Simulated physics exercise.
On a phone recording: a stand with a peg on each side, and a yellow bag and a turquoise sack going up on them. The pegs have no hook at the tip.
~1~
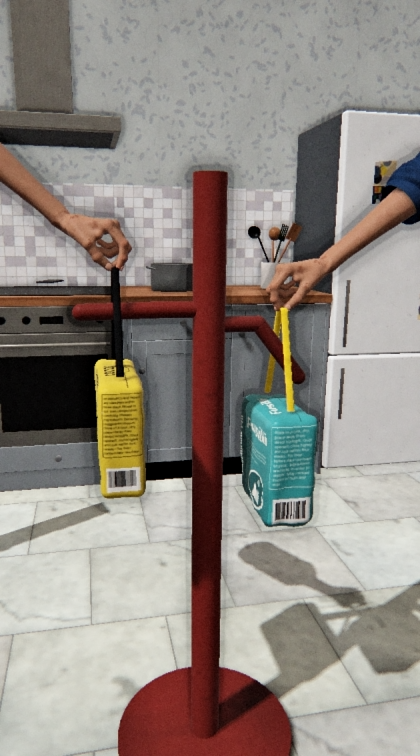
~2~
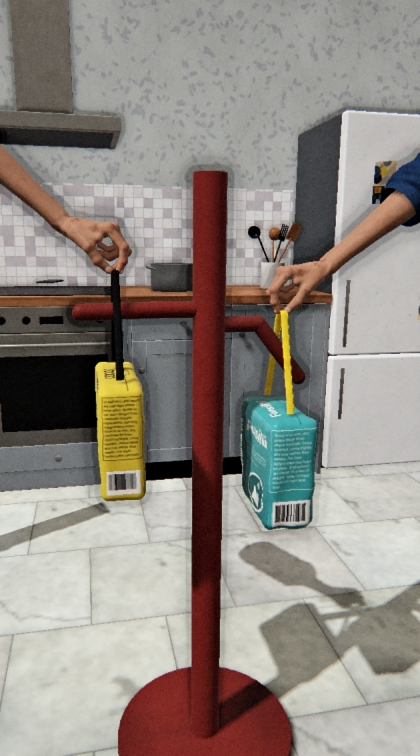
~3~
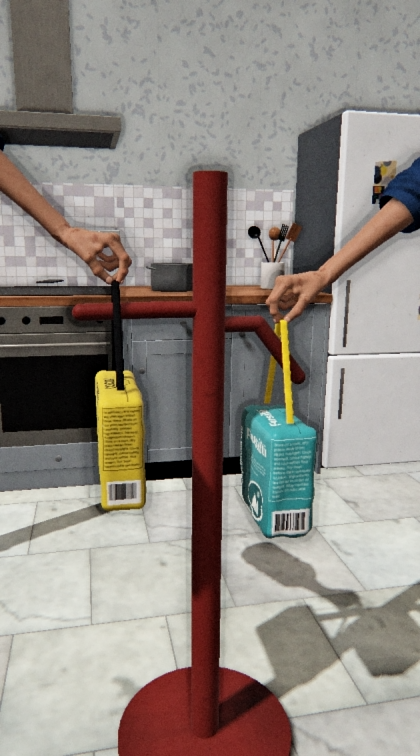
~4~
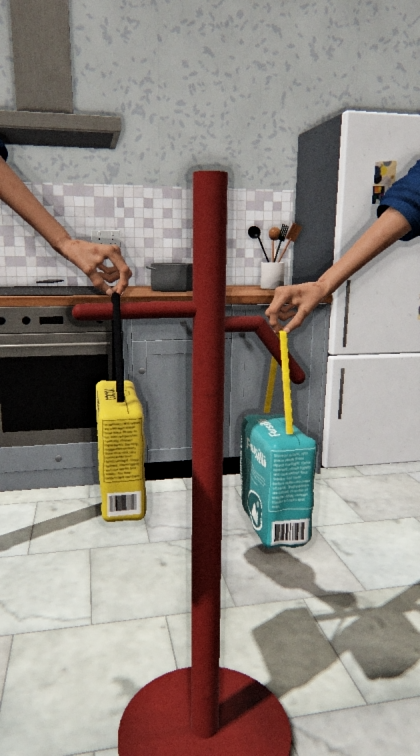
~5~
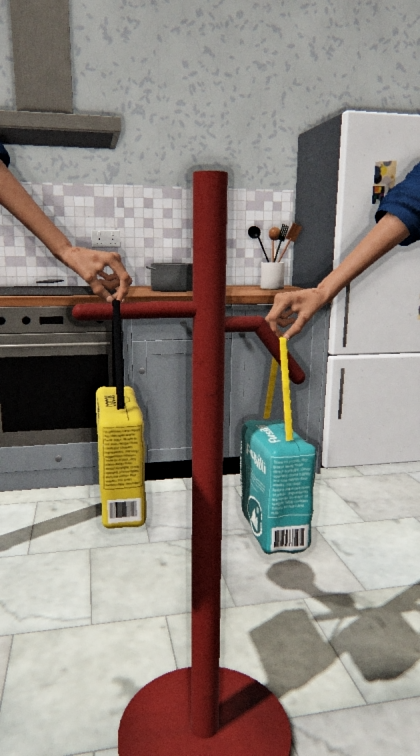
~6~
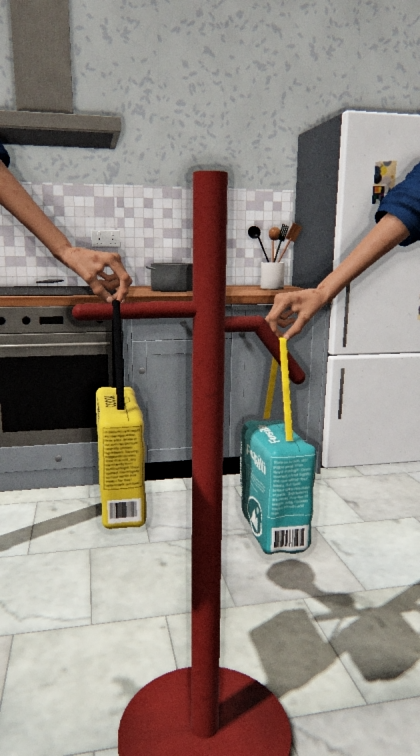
In a kitchen, two hands held a yellow bag and a turquoise sack by their straps beside the pegs of a red stand, and lowered them both slightly.
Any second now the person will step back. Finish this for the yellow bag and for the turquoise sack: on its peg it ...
The yellow bag stays; the turquoise sack does not stay.
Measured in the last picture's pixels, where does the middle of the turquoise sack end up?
Its centre finishes at (210, 713) in the last picture.
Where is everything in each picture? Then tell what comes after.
Yellow bag (119, 423); turquoise sack (276, 457); left peg tip (81, 313); right peg tip (298, 377), in the first frame.
Yellow bag (119, 426); turquoise sack (276, 460), in the second frame.
Yellow bag (119, 435); turquoise sack (276, 468), in the third frame.
Yellow bag (120, 446); turquoise sack (276, 477), in the fourth frame.
Yellow bag (120, 452); turquoise sack (275, 483), in the fifth frame.
Yellow bag (120, 453); turquoise sack (275, 483); left peg tip (81, 313), about level; right peg tip (298, 377), sloping steeply down, in the sixth frame.
Then, 0.36 s later than the last view, yellow bag hanging from its loop near (119, 453); turquoise sack on the floor near (268, 660).
Then, 0.66 s later than the last view, yellow bag hanging from its loop near (119, 455); turquoise sack on the floor near (207, 703).
Finally, yellow bag hanging from its loop near (119, 455); turquoise sack on the floor near (210, 713). The yellow bag remains on its peg and the turquoise sack slips off its peg.
